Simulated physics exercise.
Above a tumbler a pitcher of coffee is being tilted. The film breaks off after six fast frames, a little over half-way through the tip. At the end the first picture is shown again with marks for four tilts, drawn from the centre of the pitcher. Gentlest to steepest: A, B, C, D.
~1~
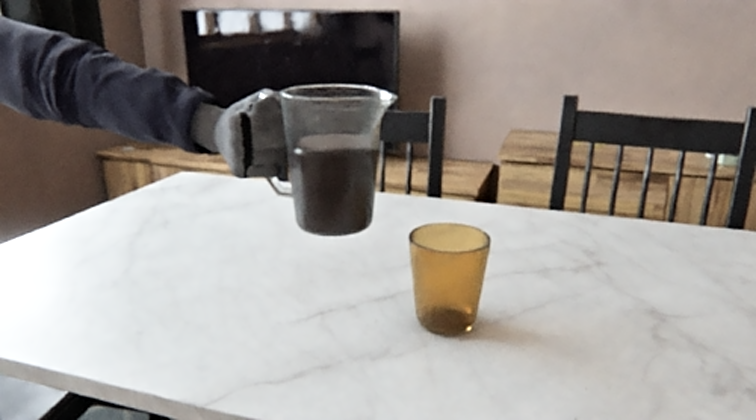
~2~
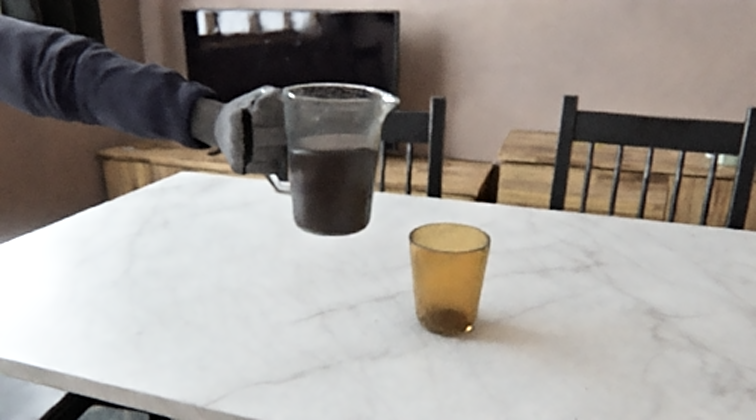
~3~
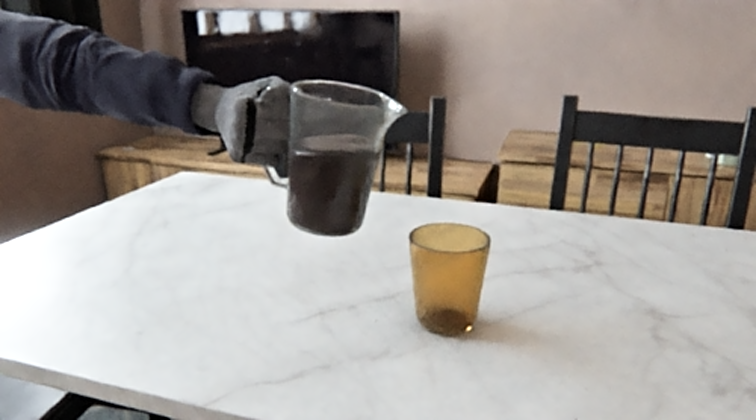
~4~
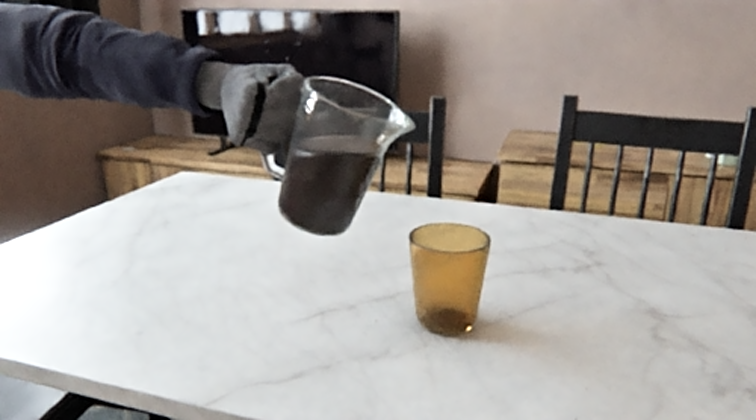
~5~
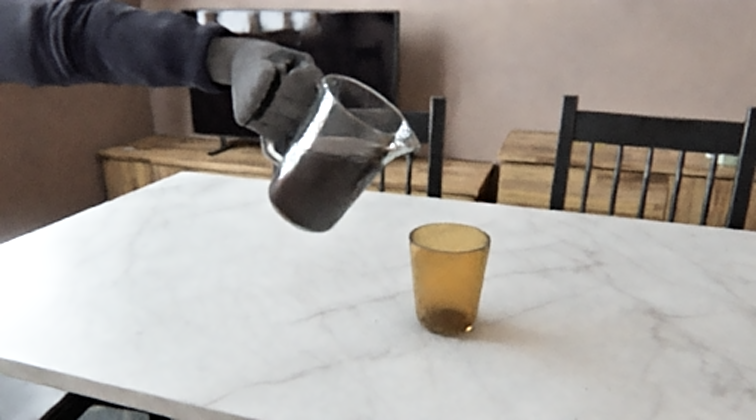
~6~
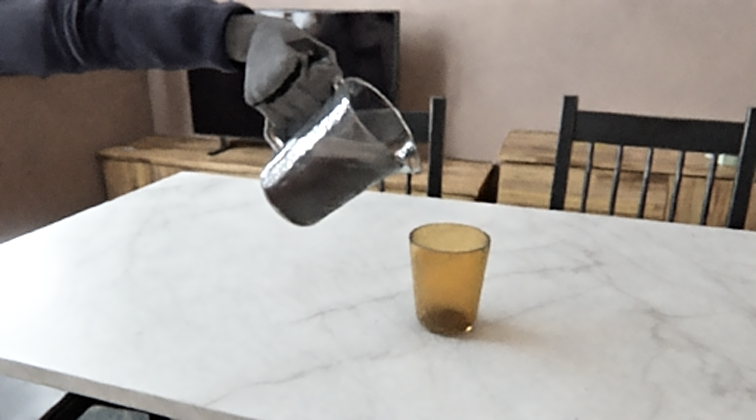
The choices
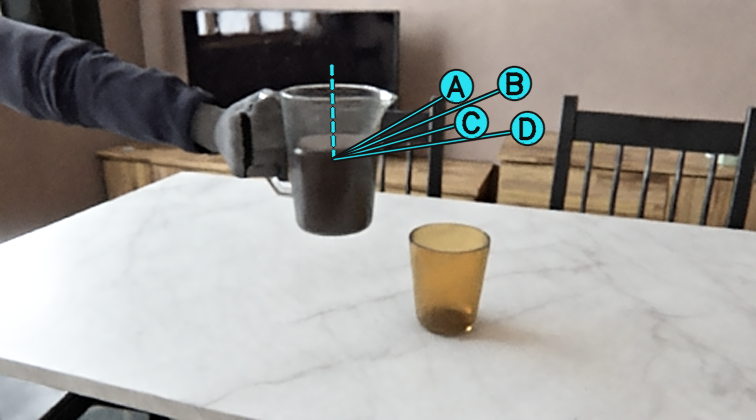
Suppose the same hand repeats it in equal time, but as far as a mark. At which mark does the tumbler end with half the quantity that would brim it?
Take C.
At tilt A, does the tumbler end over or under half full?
Under.
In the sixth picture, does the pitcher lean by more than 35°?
Yes, it does.
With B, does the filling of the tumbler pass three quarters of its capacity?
No, less.
In cyan, A at (442, 97); B at (499, 90); C at (454, 125); D at (510, 132).
With A, the tumbler ends with about 20 % of what it can hold.
With B, the tumbler ends with about 35 % of what it can hold.
With C, the tumbler ends with about 52 % of what it can hold.
With D, the tumbler ends with about 72 % of what it can hold.
